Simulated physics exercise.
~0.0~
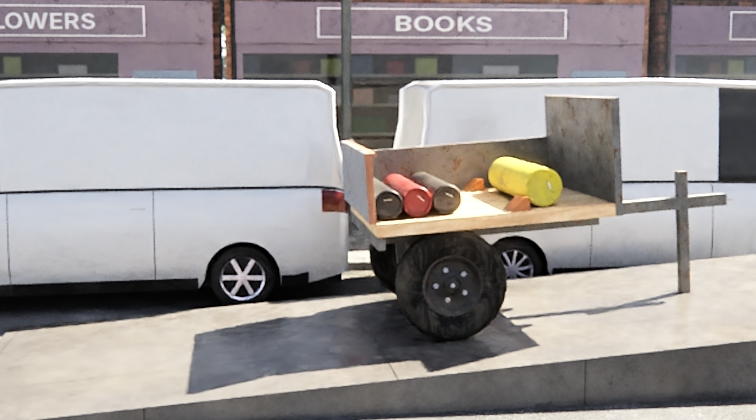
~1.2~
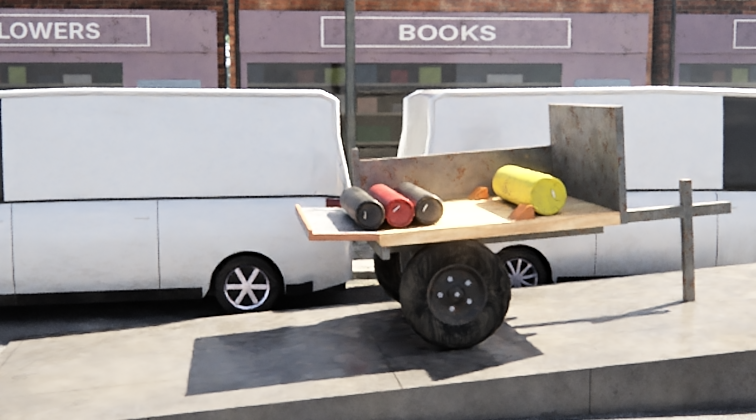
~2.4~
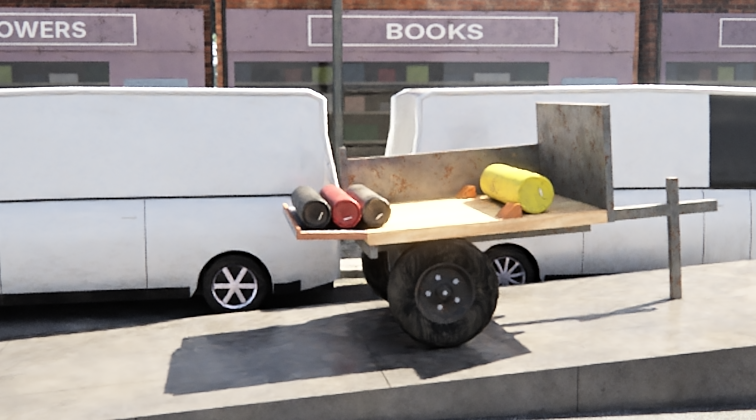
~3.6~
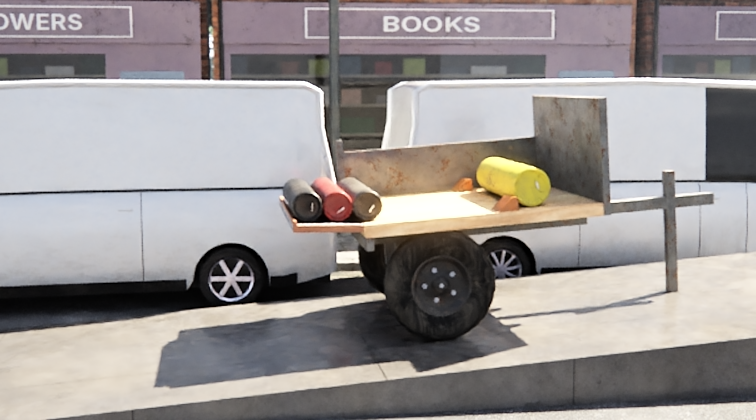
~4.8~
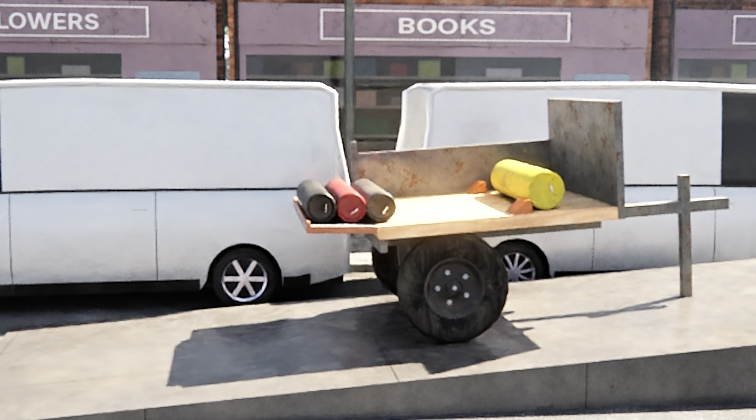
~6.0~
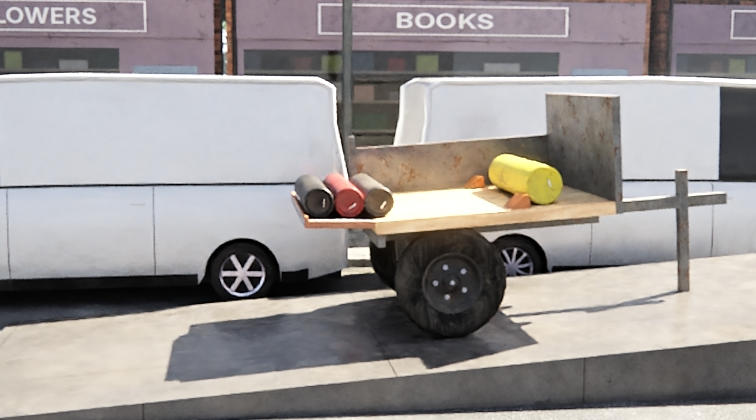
The tailgate of a small flatbed trailer swings down at the left end, on a gentle slope in front of parked white vans and a shop marked books. At first it stands upright, with a dark, a red and a brownish cylinder lying side by side against it. Once it drops nearly level with the bed, those three roll left onto it. They come to rest near its outer edge, still in a row, and none falls off. The yellow cylinder stays behind the orange chock on the bed throughout, while the view sways slightly.
